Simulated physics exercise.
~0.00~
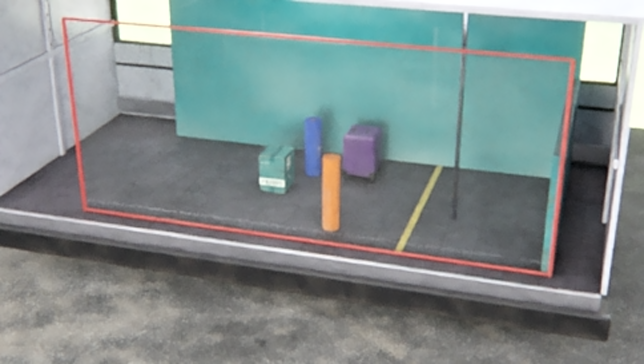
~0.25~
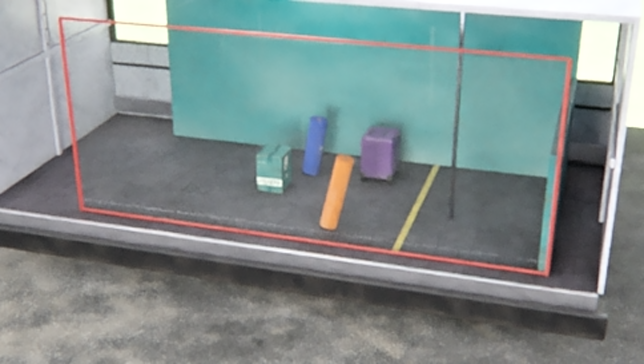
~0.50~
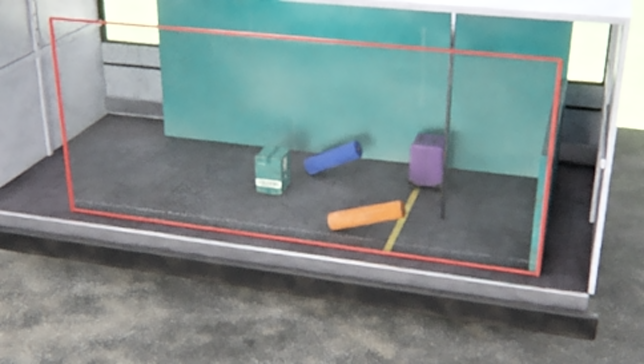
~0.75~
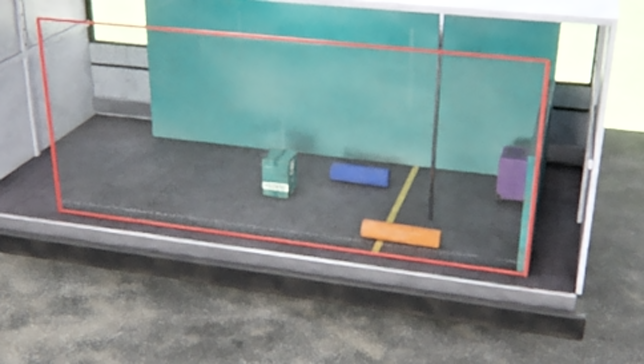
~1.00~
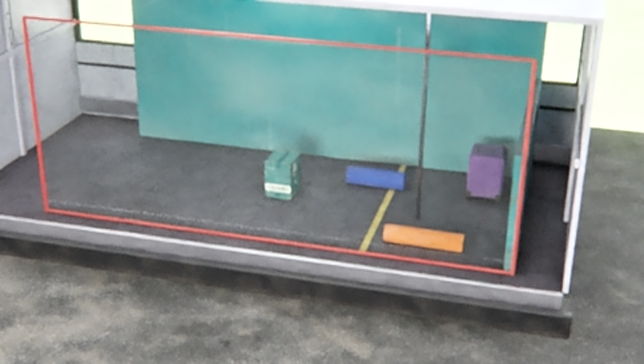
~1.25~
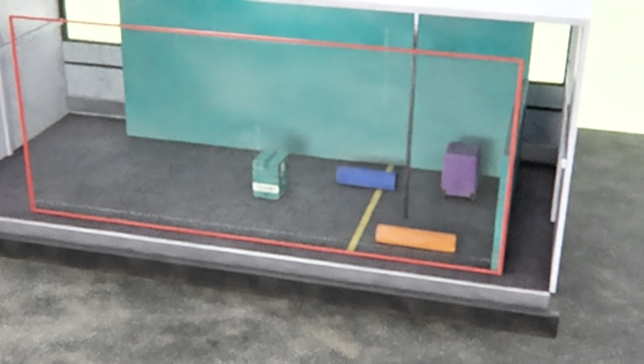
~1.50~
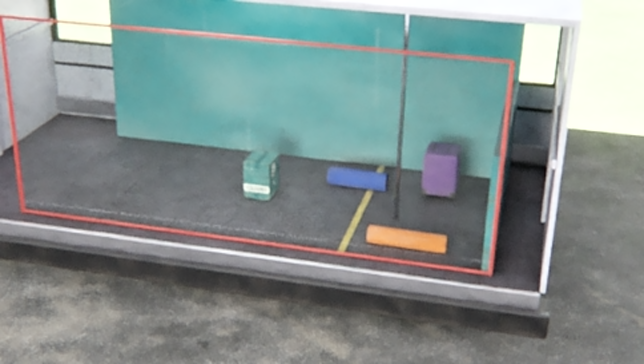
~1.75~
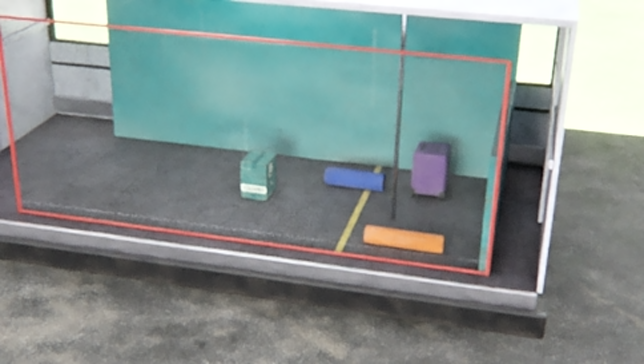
A purple wheeled case rolled right across the bay while an orange roll and a blue roll toppled over, then it drifted partway back, leaving the orange roll past the yellow line and the blue roll's middle and the upright teal pack short of it.
